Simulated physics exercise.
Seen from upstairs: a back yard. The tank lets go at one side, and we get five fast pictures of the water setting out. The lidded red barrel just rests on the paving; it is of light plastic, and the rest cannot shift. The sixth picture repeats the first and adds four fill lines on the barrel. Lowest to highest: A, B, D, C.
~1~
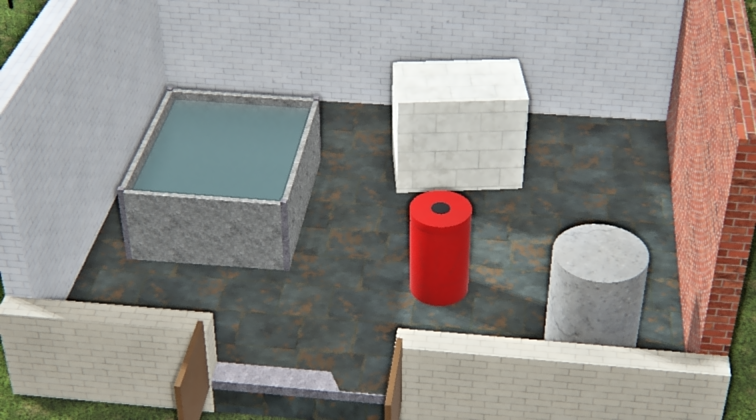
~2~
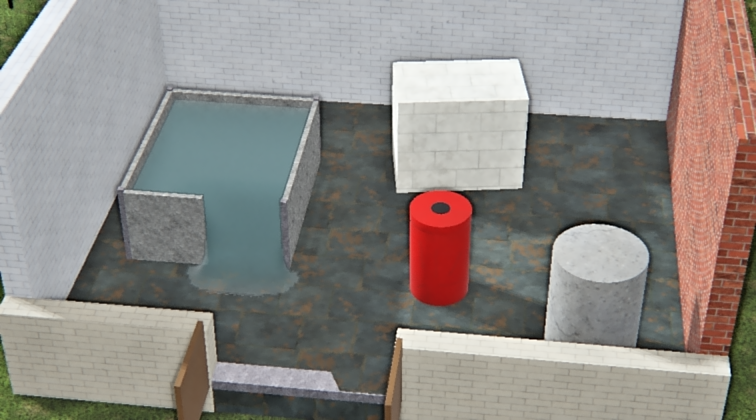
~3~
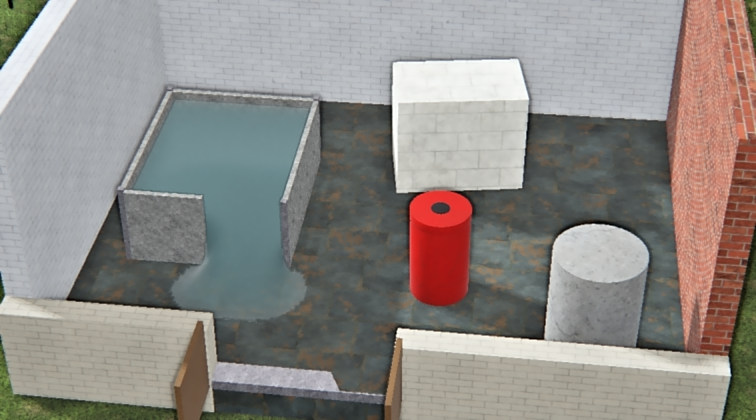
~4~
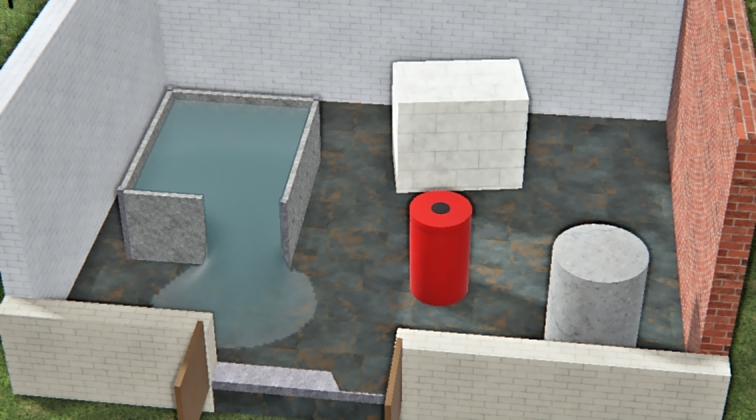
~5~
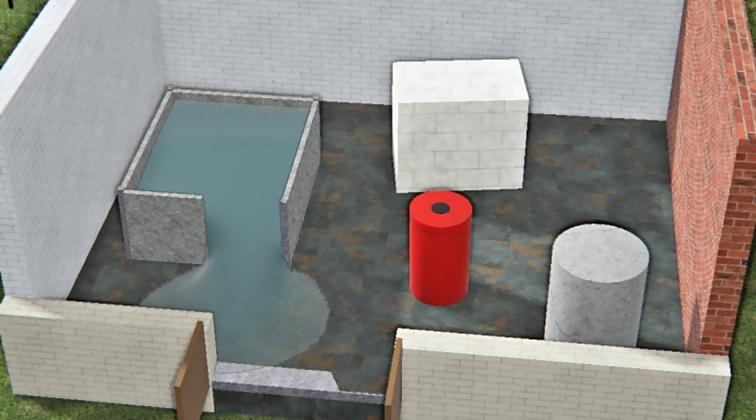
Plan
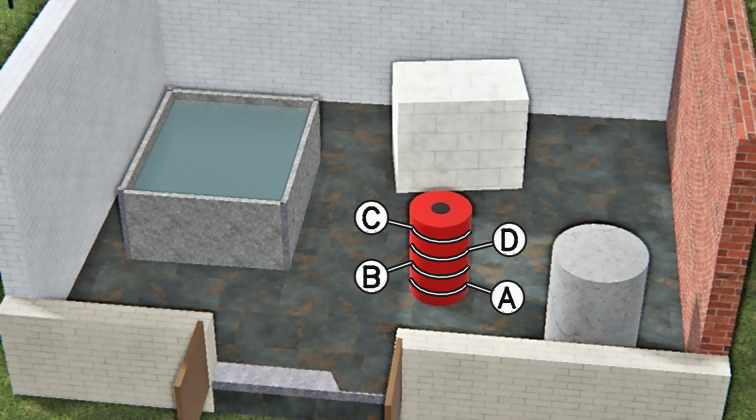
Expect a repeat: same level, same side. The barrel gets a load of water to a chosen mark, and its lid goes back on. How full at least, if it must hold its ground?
Line A just does it.
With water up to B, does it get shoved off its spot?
No.
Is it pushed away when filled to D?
No.
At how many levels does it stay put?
All of the four.
On the marked copy, A at (437, 294); B at (437, 277); C at (439, 241); D at (438, 259); from the bottom up A, B, D, C.
Choosing A, it does not move.
Choosing B, it does not move.
Choosing C, it does not move.
Choosing D, it does not move.
